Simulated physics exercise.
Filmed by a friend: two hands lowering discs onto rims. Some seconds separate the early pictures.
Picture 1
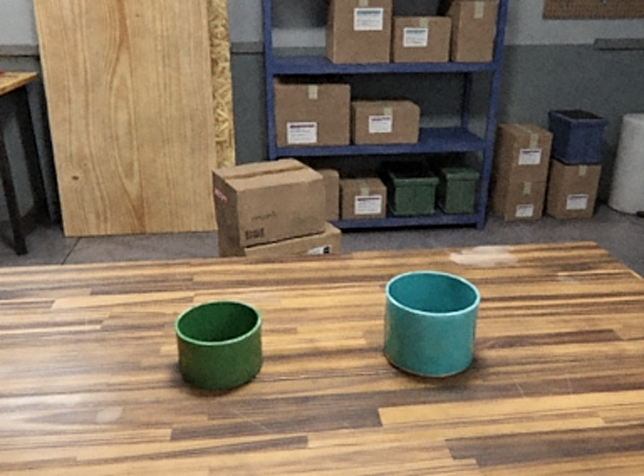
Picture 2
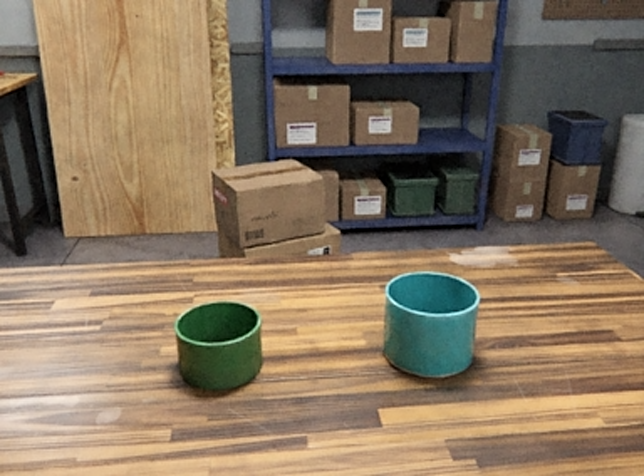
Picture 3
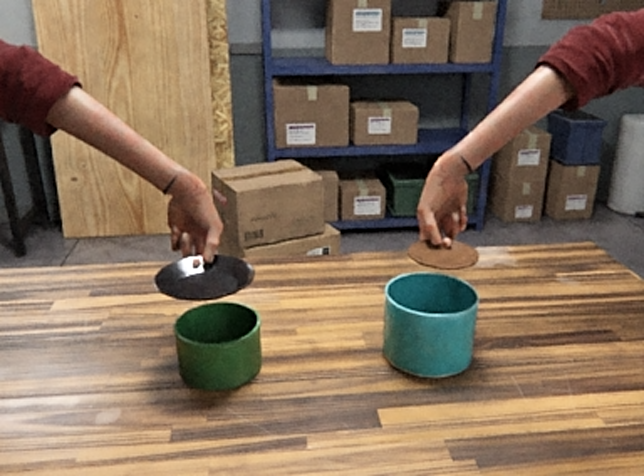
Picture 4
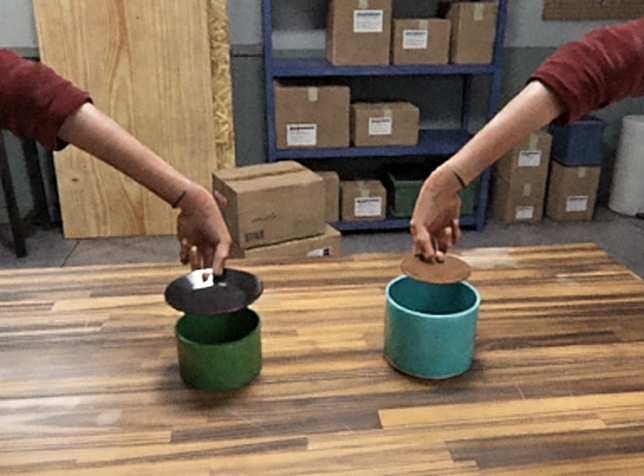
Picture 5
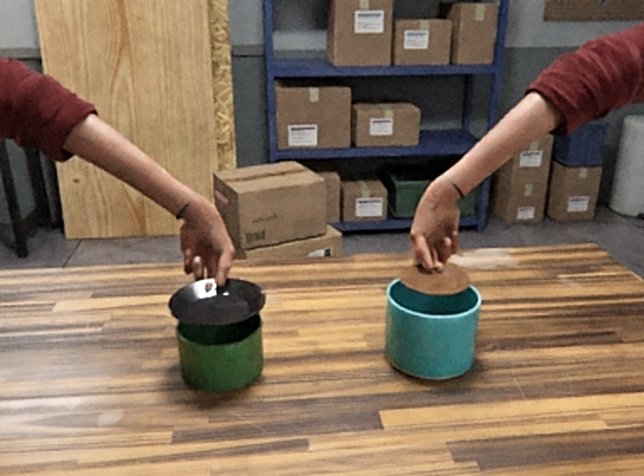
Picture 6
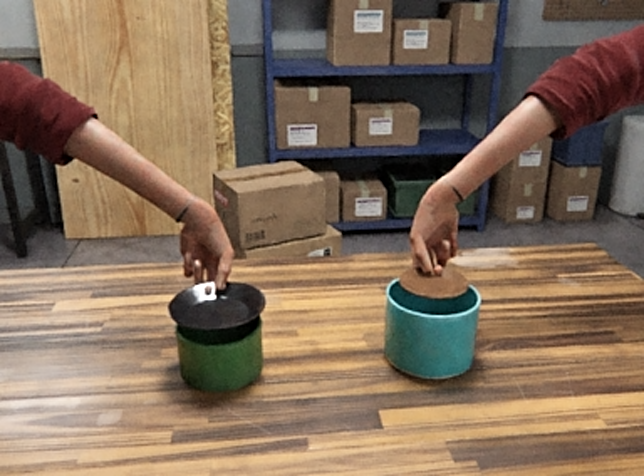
On a striped wooden tabletop, two hands lower a black disc onto a green container and a brown disc to a turquoise one.
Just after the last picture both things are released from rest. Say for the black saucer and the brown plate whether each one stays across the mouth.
Black saucer: Yes; brown plate: No, it goes in.
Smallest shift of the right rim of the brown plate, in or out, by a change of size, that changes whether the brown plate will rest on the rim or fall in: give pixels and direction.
Somewhere near 8 pixels, heading right.
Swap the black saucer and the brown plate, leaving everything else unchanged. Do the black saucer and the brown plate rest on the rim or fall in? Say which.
For the black saucer, it perches on top; for the brown plate, it drops in.
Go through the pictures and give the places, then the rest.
The first picture shows right mug (430, 322).
The second picture shows left beaker (220, 343).
The third picture shows still on the way; black saucer (205, 281); right mug (429, 323).
The fourth picture shows still on the way; brown plate (435, 271); left beaker (220, 345).
The fifth picture shows still on the way; black saucer (218, 306); right mug (431, 325).
The sixth picture shows in place, still held; black saucer (218, 309); brown plate (434, 284); left beaker (221, 345).
Then, 0.12 s later than the last frame, black saucer moving near (218, 317); brown plate shifted a little near (432, 302).
Then, 0.18 s later than the last frame, black saucer sitting on the rim near (218, 317); brown plate dropping near (430, 336).
When it is over, the black saucer works as a lid, near (218, 317); the brown plate slips past the rim, near (429, 348).
